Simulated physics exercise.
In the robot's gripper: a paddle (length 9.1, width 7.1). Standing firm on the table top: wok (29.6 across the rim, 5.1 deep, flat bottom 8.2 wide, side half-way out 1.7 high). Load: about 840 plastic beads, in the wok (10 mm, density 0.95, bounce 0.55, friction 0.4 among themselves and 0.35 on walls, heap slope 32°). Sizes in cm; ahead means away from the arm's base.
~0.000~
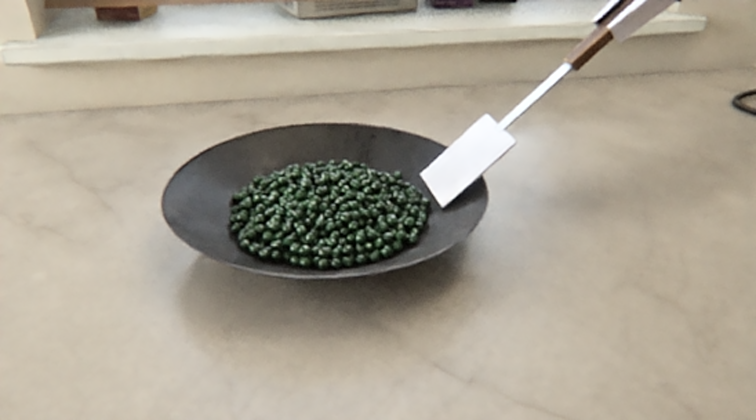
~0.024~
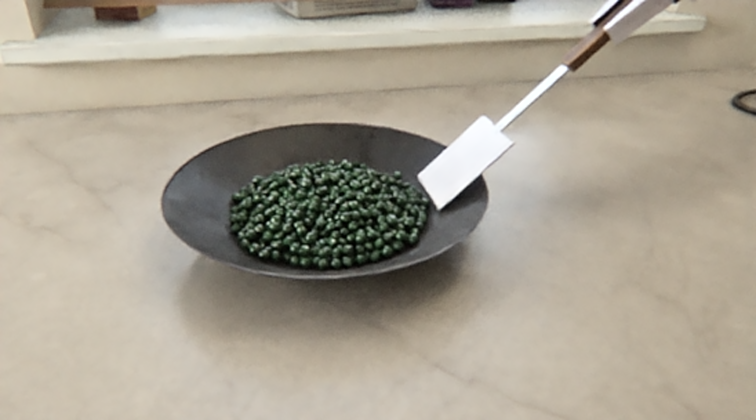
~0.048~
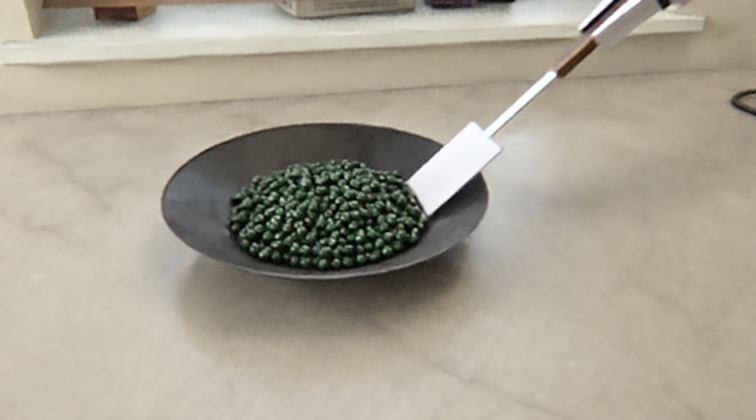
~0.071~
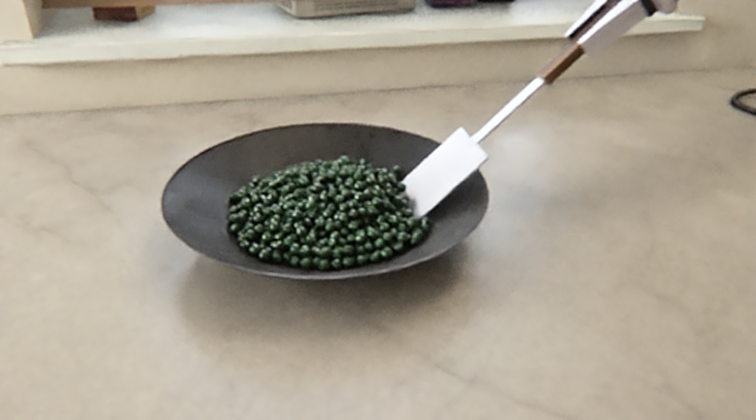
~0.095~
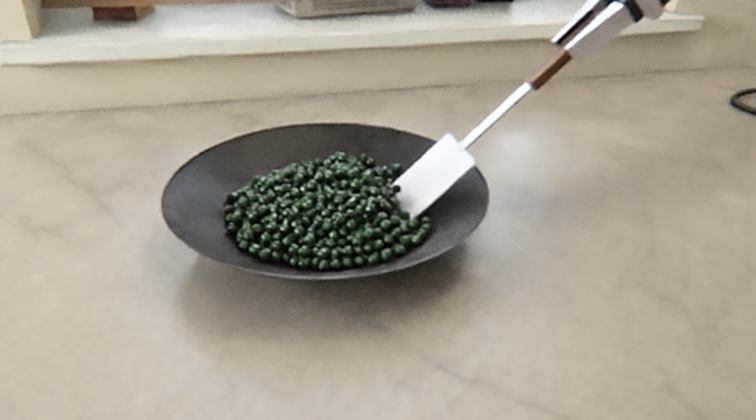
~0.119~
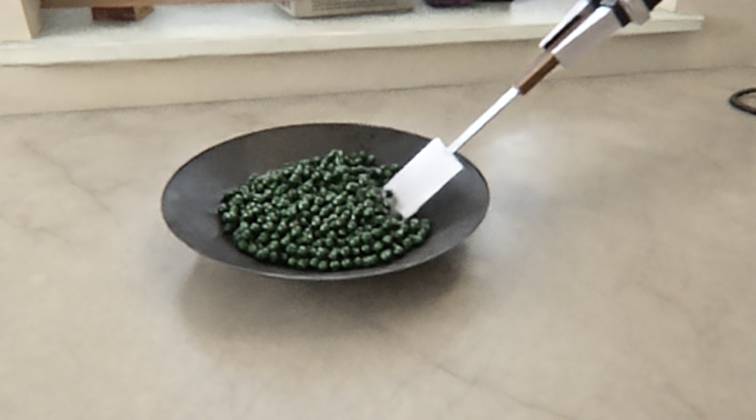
A robot arm holding a white paddle lowered it into a dark wok of green beads on a countertop, then pushed slowly leftward, shifting the heap slightly toward the left side.
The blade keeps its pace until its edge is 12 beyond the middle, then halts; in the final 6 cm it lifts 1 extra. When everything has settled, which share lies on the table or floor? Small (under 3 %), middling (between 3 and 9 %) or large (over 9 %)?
Answer: Large; over 9 % of the plastic beads finish on the table or floor.
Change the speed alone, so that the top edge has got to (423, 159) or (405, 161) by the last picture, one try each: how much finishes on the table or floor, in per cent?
About 35 and 35 per cent.
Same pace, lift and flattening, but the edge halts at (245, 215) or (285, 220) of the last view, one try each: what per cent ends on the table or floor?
About 10 and 0 per cent.
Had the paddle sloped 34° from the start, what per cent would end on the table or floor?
Then about 25 per cent.
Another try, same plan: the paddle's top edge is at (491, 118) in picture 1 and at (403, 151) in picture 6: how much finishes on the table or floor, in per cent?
Some 40 per cent.
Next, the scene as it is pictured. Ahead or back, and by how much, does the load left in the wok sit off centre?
Roughly 3.5 cm ahead.
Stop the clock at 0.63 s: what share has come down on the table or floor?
Roughly 25 per cent.
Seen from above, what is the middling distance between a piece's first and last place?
Roughly 5 cm.
By 0.24 s, sloping 43°, highest piece 5 above the table; 836 in the wok.
By 0.37 s, sloping 43°, highest piece 7 above the table; 831 in the wok, 5 on the blade or in flight.
By 0.63 s, sloping 43°, highest piece 6 above the table; 624 in the wok, 208 on the table or floor, 4 on the blade or in flight.
By 1.68 s, sloping 43°, highest piece 6 above the table; 623 in the wok, 213 on the table or floor.
Final count, 623 in the wok, 213 on the table or floor. That is 25 % on the table or floor.
